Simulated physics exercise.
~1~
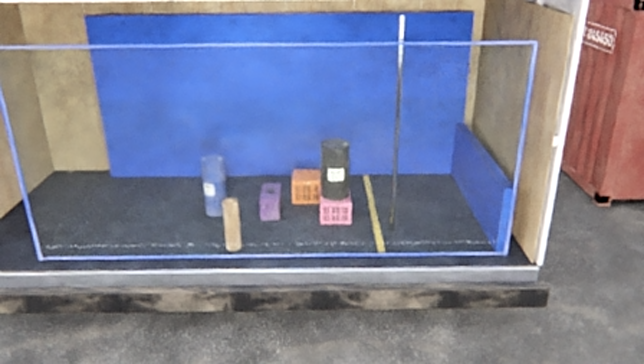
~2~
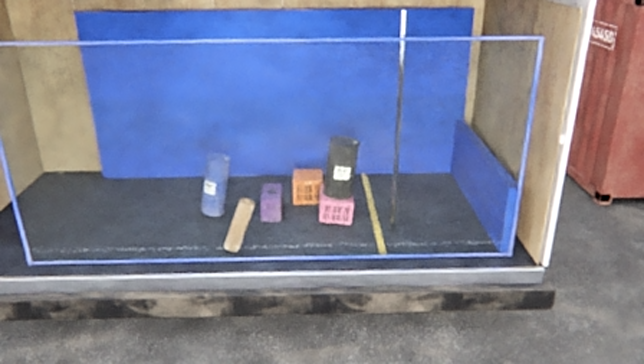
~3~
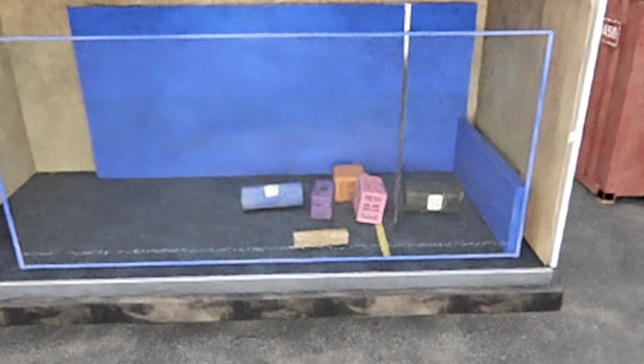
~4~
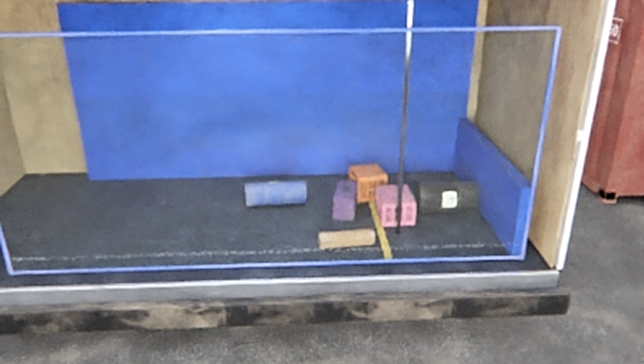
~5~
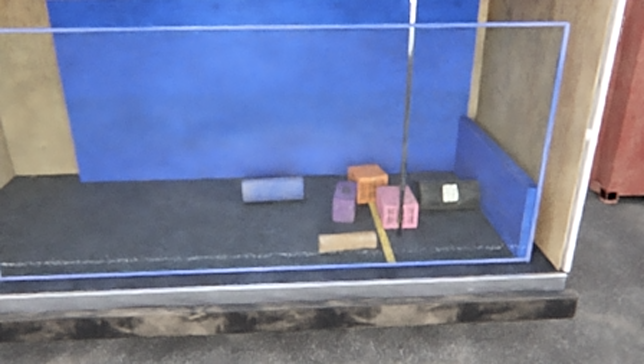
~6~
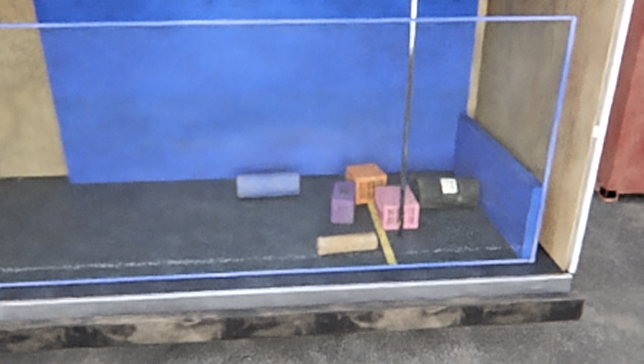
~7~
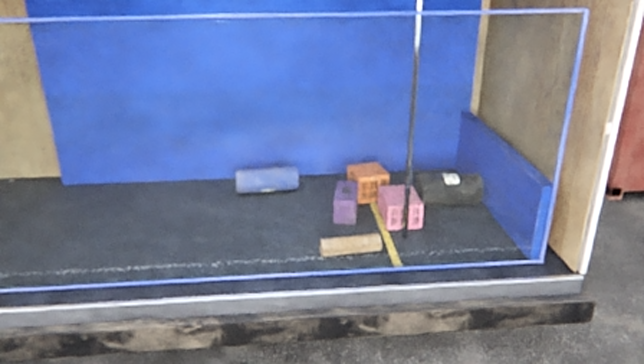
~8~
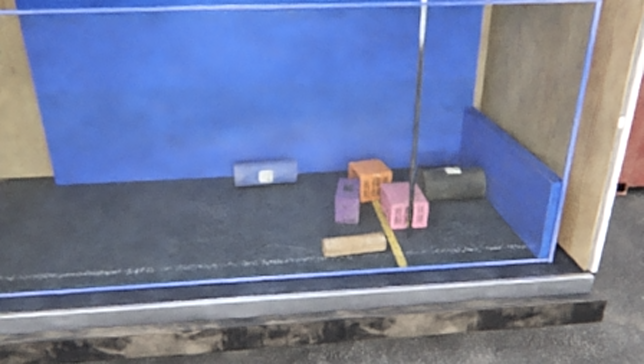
In this clip, several objects stand in a blue-backed bay, then slide right as the brown roll, blue drum and black drum topple and the pink crate tips over, finishing past the yellow line, while the purple toolbox and brown roll stop short of it.
